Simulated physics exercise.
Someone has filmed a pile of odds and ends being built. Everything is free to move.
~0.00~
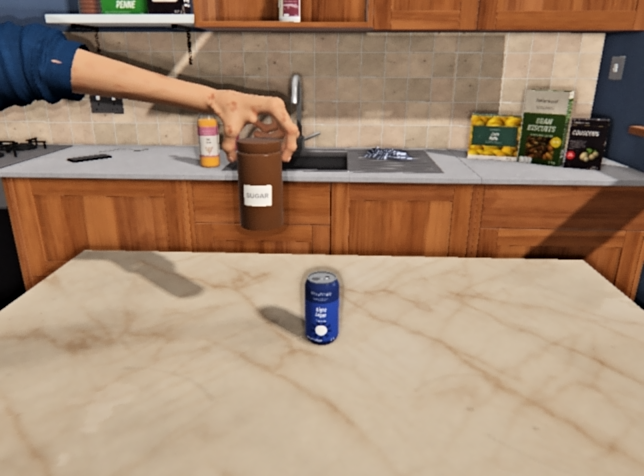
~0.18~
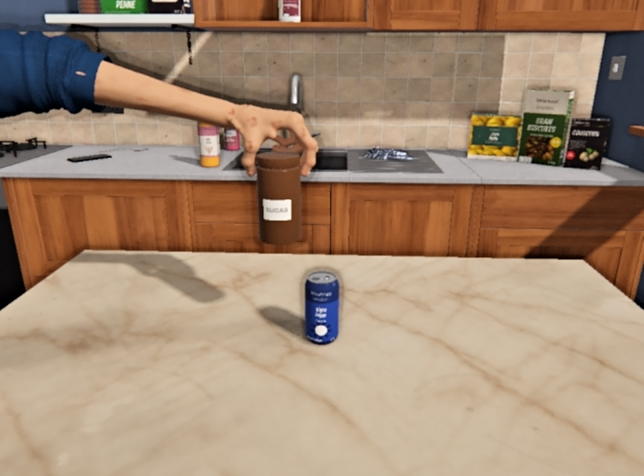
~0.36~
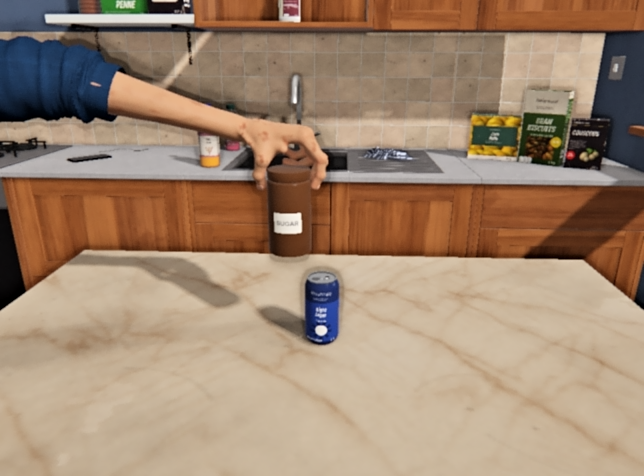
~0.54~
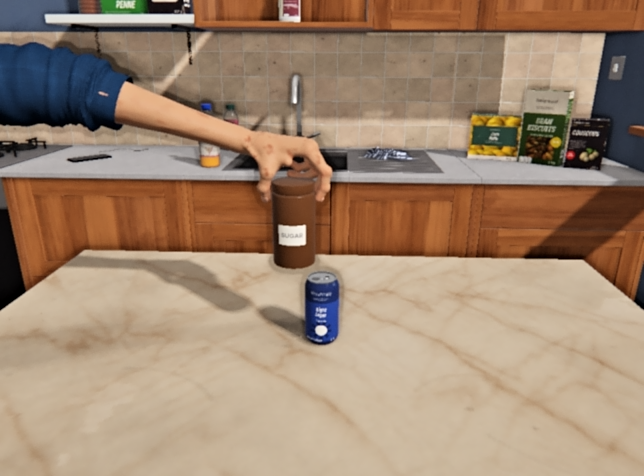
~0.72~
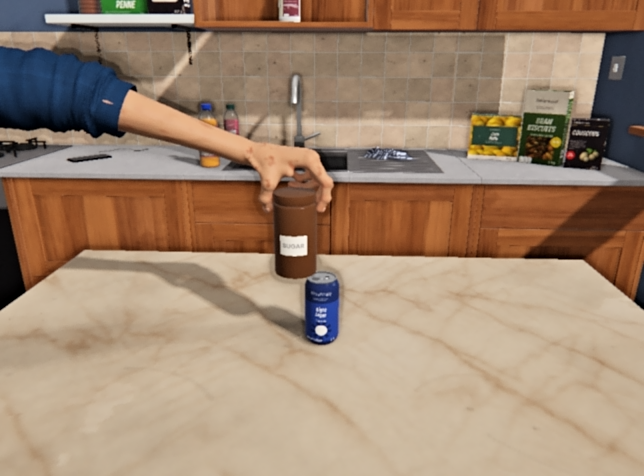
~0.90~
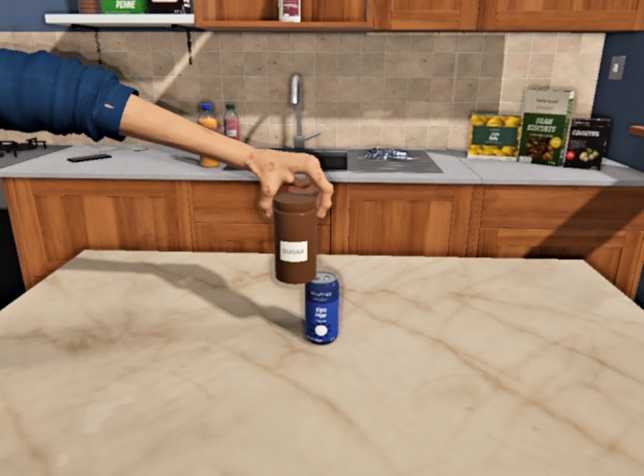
In a kitchen, a hand reaching in from the left grips a brown jar by its lid and moves it slightly right and down over a marble surface, lowering it just behind a blue can that stays still.
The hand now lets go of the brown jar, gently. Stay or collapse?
The pile gives way.
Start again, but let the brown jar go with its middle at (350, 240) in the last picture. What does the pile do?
Then it gives way.
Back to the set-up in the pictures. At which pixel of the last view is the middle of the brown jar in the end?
Around (224, 319).
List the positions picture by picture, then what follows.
Still above its spot; brown jar (260, 184); blue can (322, 309), in the first picture.
Still above its spot; brown jar (279, 198); blue can (322, 309), in the second picture.
Still above its spot; brown jar (289, 210); blue can (322, 309), in the third picture.
Still above its spot; brown jar (294, 222); blue can (322, 309), in the fourth picture.
Still above its spot; brown jar (295, 232); blue can (322, 309), in the fifth picture.
In place under the hand; brown jar (295, 238); blue can (322, 309), in the sixth picture.
By 1.30 s, brown jar now fallen.
By 1.40 s, things are still on the move.
By 1.60 s, as before.
When it is over (4.0 s), fallen, brown jar; blue can as before. End places, in pixels of the last picture, brown jar near (225, 319). The pile loses its balance.
